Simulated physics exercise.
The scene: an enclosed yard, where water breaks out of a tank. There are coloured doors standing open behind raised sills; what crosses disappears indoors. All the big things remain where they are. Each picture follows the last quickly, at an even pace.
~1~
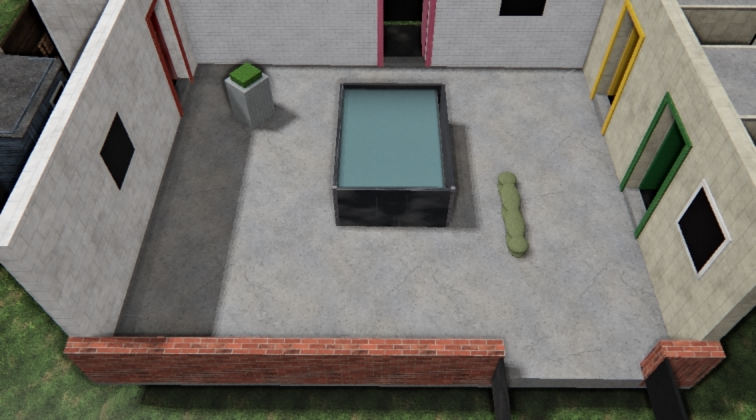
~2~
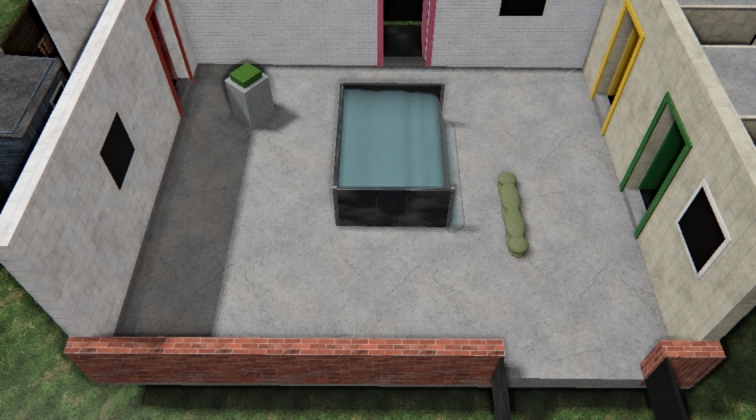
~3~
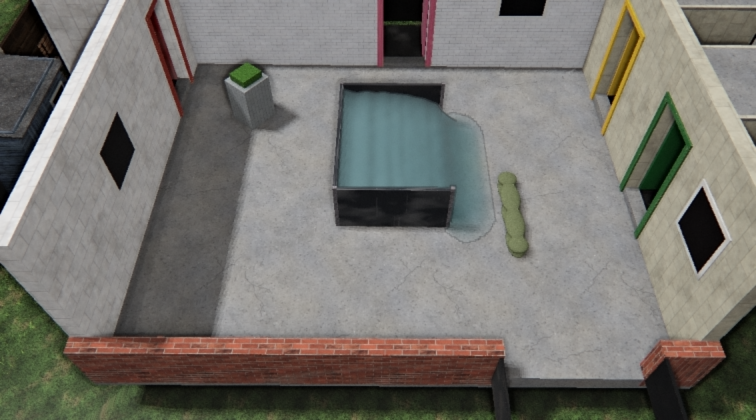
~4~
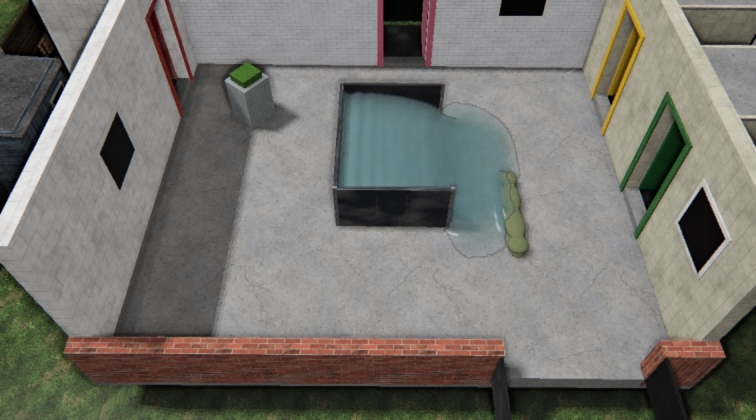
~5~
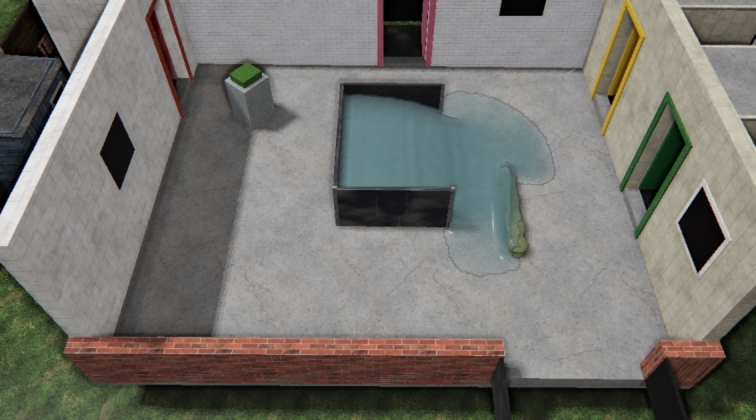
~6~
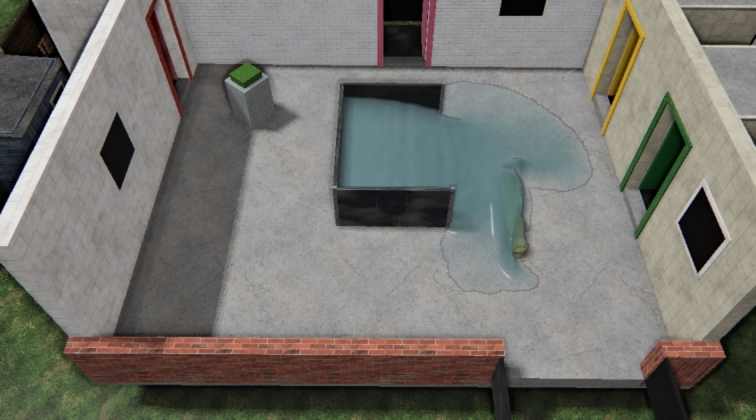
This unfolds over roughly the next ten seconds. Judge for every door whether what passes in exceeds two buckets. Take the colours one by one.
One by one: The yellow door lets the inflow pass two buckets; the green door lets the inflow pass two buckets; the pink door keeps the inflow to two buckets or less; the red door keeps the inflow to two buckets or less.
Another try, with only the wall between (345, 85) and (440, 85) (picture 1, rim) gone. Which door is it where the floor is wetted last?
That one is the green one.
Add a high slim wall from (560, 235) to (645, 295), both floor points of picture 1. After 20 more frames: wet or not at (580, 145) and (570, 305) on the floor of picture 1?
Result, in order: Swamped / swamped.
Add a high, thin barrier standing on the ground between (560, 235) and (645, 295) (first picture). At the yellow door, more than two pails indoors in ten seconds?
Reading for yellow: It gets too much.
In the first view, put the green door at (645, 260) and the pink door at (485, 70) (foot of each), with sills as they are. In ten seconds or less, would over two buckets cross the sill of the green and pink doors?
So the green one runs past it while the pink one runs past it.
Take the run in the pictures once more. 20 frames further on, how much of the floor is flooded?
Roughly 50 percent, I'd say.
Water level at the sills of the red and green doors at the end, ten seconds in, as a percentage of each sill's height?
Roughly 40 % and 40 %, respectively.
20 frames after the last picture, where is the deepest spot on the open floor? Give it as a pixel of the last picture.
Deepest spot: Around (569, 74).
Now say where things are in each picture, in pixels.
The first frame shows still water in the water tank at (393, 136).
In the second frame, the front is at (457, 227), out from the gap at (443, 160).
In the third frame, the front is at (472, 236), out from the gap at (443, 160).
In the fourth frame, the front is at (484, 251), out from the gap at (442, 162).
In the fifth frame, water pours out at (442, 162) and has run to (509, 267).
In the sixth frame, water pours out at (442, 163) and has run to (577, 140).
A moment on, water covers 35 % of the floor; the yellow door over two buckets in, the green door wet at the sill, nothing in, the pink door not reached, the red door not reached.
Next, water covers 40 % of the floor; the yellow door far over two buckets in, the green door over two buckets in, the pink door not reached, the red door not reached.
Then, water covers 50 % of the floor; the yellow door far over two buckets in, the green door far over two buckets in, the pink door wet at the sill, nothing in, the red door not reached.
Later, water covers 80 % of the floor; the yellow door far over two buckets in, the green door far over two buckets in, the pink door under two buckets in, the red door wet at the sill, nothing in.
In the end, water covers 95 % of the floor; the yellow door far over two buckets in, the green door far over two buckets in, the pink door under two buckets in, the red door wet at the sill, nothing in.
